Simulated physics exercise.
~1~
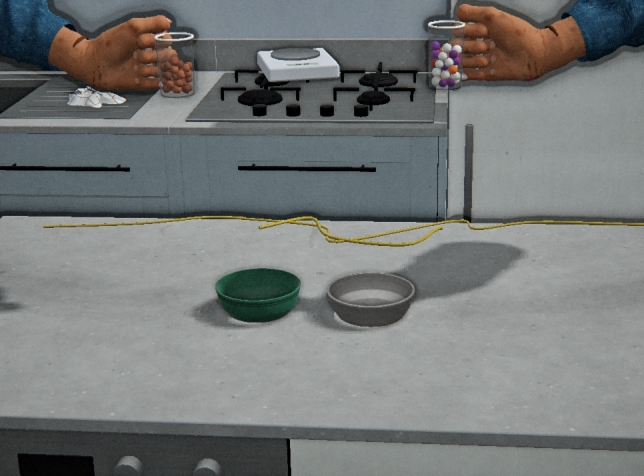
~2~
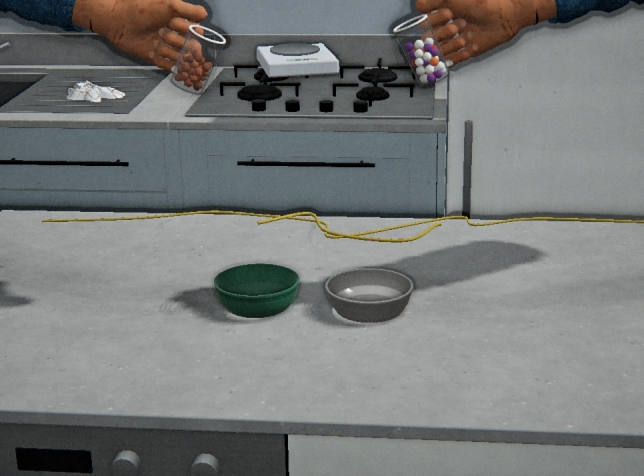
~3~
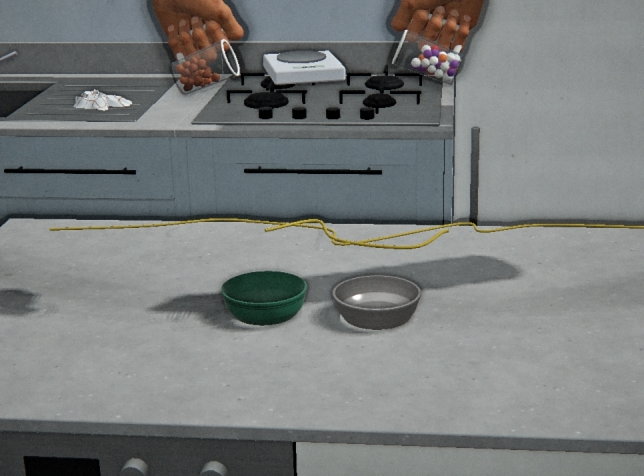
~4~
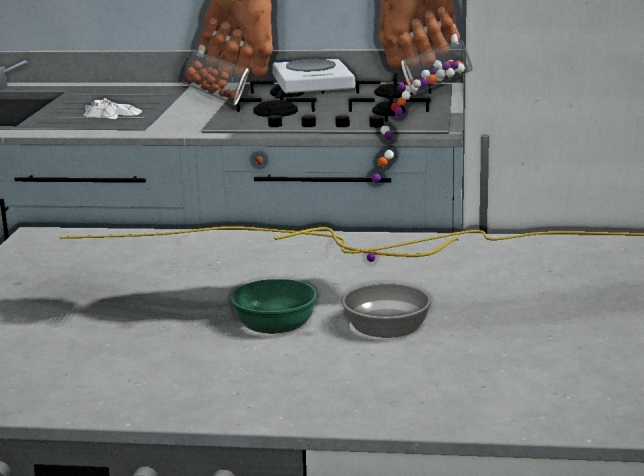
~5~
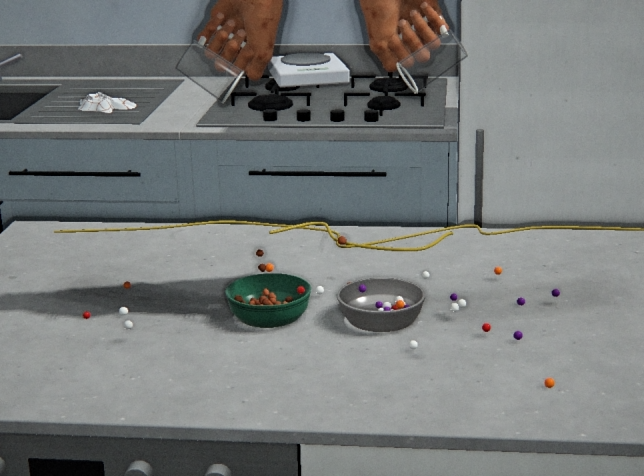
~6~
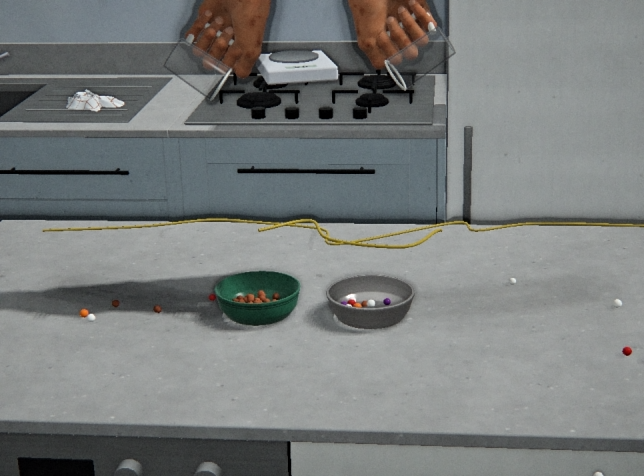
Two hands tip cups of small balls over two bowls, and several scatter outside both.
